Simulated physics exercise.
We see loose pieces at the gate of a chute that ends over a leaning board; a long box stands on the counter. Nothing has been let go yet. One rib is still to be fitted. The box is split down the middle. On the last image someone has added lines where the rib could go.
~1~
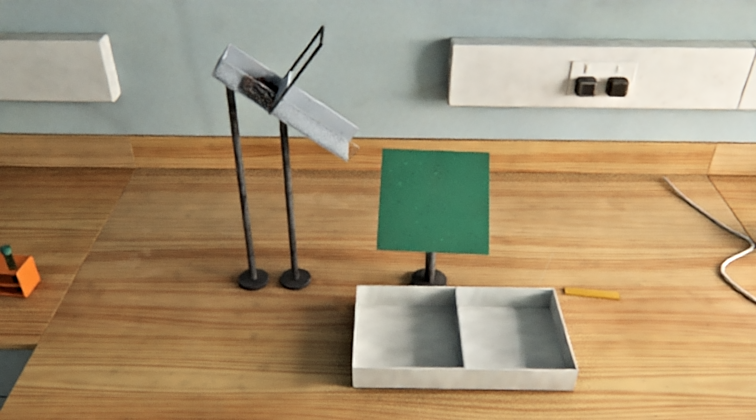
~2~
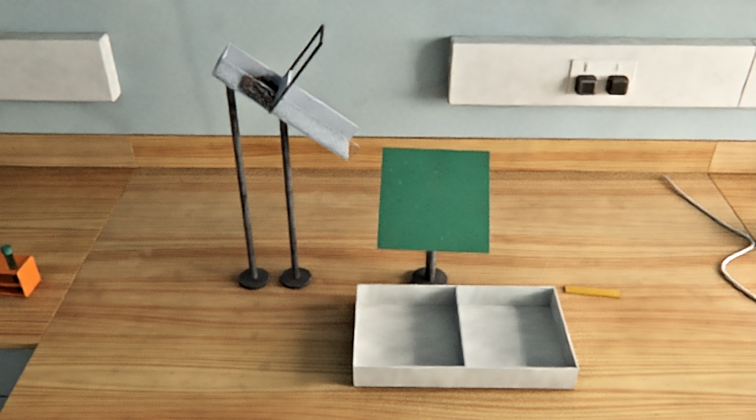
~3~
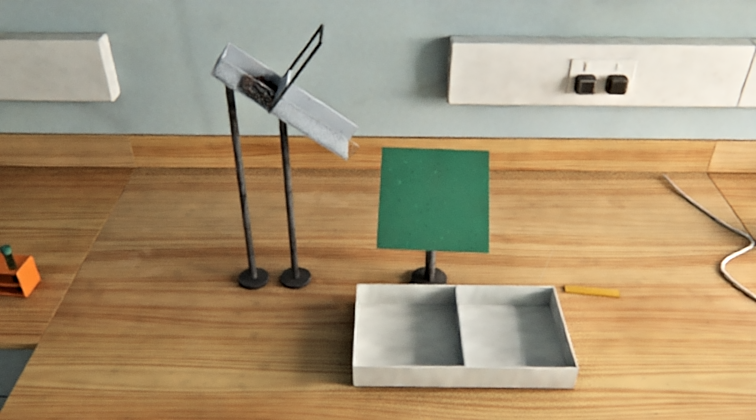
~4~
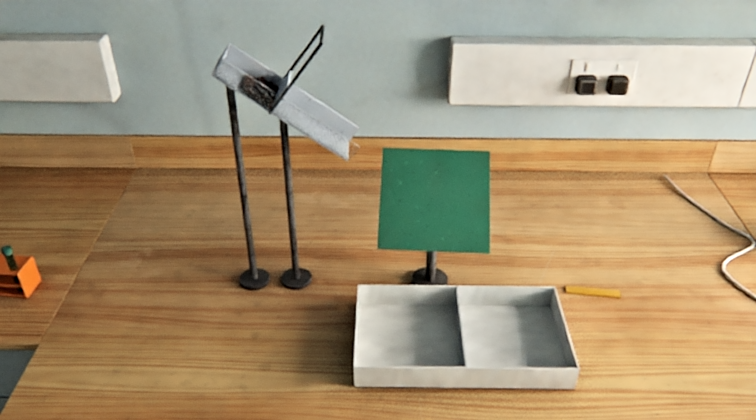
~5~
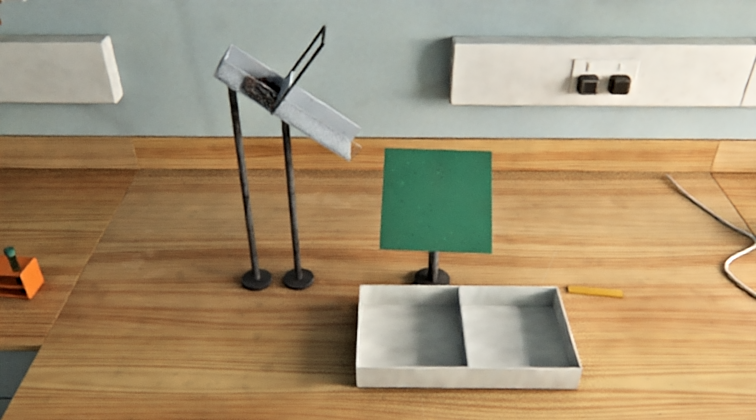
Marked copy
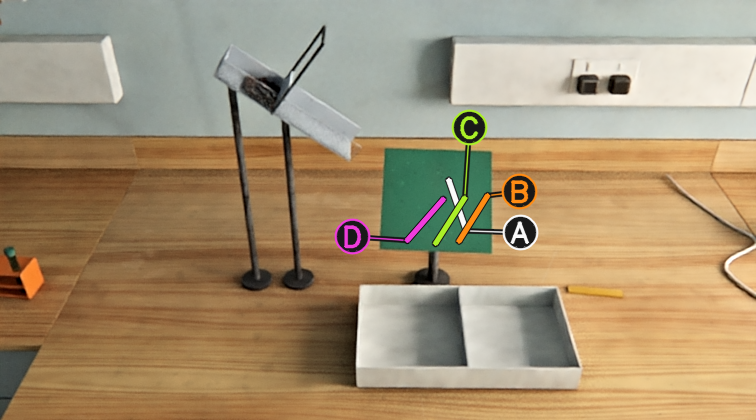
A wooden counter against a pale blue-grey wall with white socket panels is seen from the front and slightly above. A pale grey chute on two dark stands slopes down to the right at left, dark pieces behind its gate, with a leaning green board on a stand and a light grey, two-part box in the middle. The pieces and gate stay still, and only the view shifts very slightly.
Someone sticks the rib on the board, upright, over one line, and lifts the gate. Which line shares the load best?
Best: A.
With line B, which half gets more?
Left.
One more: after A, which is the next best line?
B it is.
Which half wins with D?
The left half.
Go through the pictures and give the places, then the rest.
Load behind the gate at (263, 94), chocolate balls; lip of the chute at (348, 152), sloping fairly steeply, in the first frame.
Middle of the board at (435, 198), tilted fairly steeply; middle of its low edge at (433, 251); of its high edge at (436, 149), in the second frame.
Front corners of the box at (354, 366) and (578, 368); front end of its middle wall at (466, 367); gate still shut at (286, 82), in the third frame.
Middle of the load at (264, 93); lip at (348, 151), in the fourth frame.
Middle of the load at (265, 94); lip at (350, 152), in the fifth frame.
On the marked copy, line A from (448, 180) to (466, 230); line B from (487, 195) to (459, 241); line C from (464, 198) to (435, 243); line D from (443, 199) to (407, 240).
With A, of what is caught, about half in the left half, about half in the right.
With B, of what is caught, about two thirds in the left half, about a third in the right.
With C, of what is caught, most in the left half, a small part in the right.
With D, of what is caught, most in the left half, a small part in the right.
